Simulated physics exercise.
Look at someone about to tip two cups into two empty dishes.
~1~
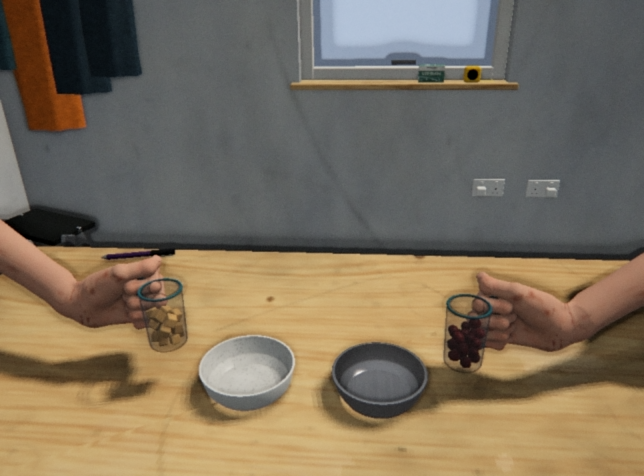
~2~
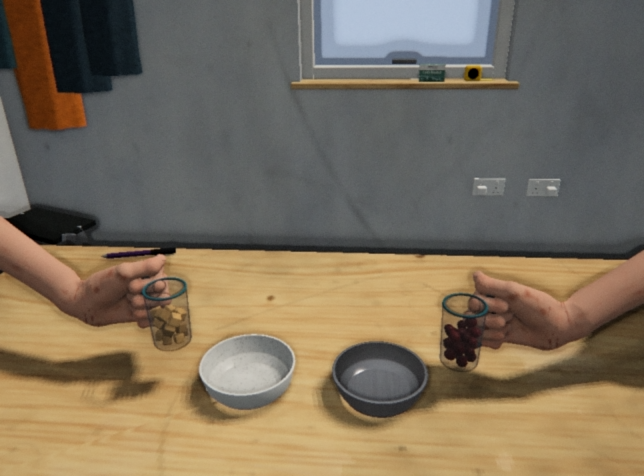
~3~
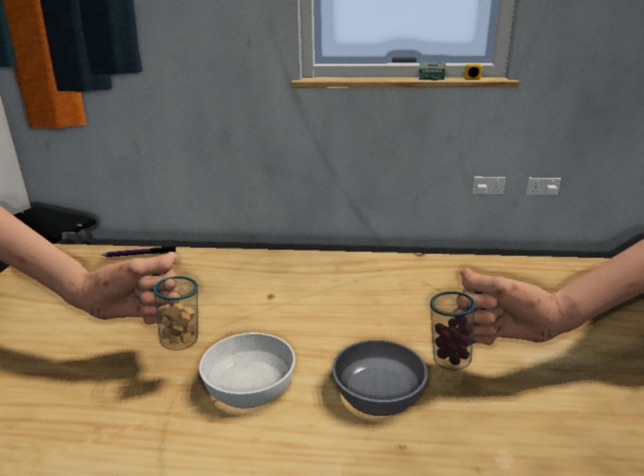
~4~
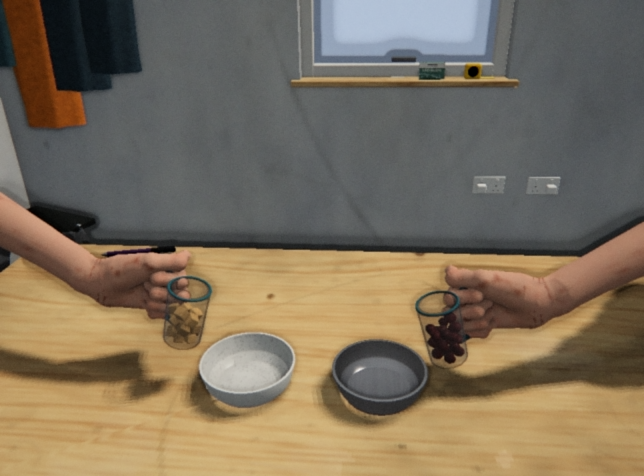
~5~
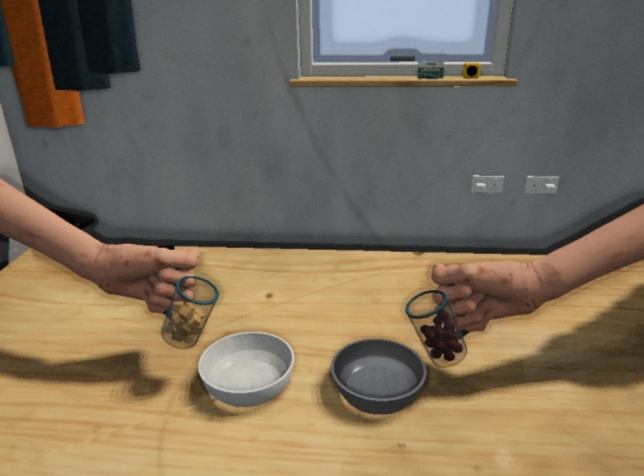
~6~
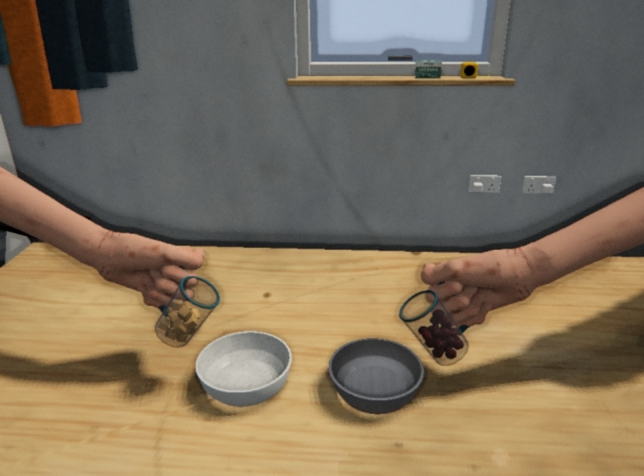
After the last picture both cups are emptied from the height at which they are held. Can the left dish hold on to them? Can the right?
One by one: Left dish retains it entirely; right dish retains it entirely.
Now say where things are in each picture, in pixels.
In the first picture, left dish (237, 399), empty; left cup (165, 316), holding small wooden cubes, just above its dish; right dish (380, 406), empty; right cup (466, 334), holding dried cherries, just above its dish.
In the second picture, left cup (169, 315), upright; right cup (462, 333), upright.
In the third picture, left cup (177, 314), tipped 5°; right cup (452, 331), tipped 5°.
In the fourth picture, left cup (186, 314), tipped 15°; right cup (443, 330), tipped 15°.
In the fifth picture, left cup (189, 313), tipped 25°; right cup (438, 329), tipped 25°.
In the sixth picture, left dish (234, 395); left cup (186, 313), tipped 35°; right dish (376, 402); right cup (435, 329), tipped 35°.
Then, 0.48 s later than the last frame, left, every one still in the cup; right, every one still in the cup.
Then, 0.91 s later than the last frame, left, the larger part still in the cup, about a tenth in the dish, about a tenth in the air; right, almost all still in the cup, about a tenth in the dish.
Then, 1.27 s later than the last frame, left, every one in the dish; right, about a tenth still in the cup, the larger part in the dish, about a tenth in the air.
When it is over, left, every one in the dish, not one outside the dish; right, every one in the dish, not one outside the dish.
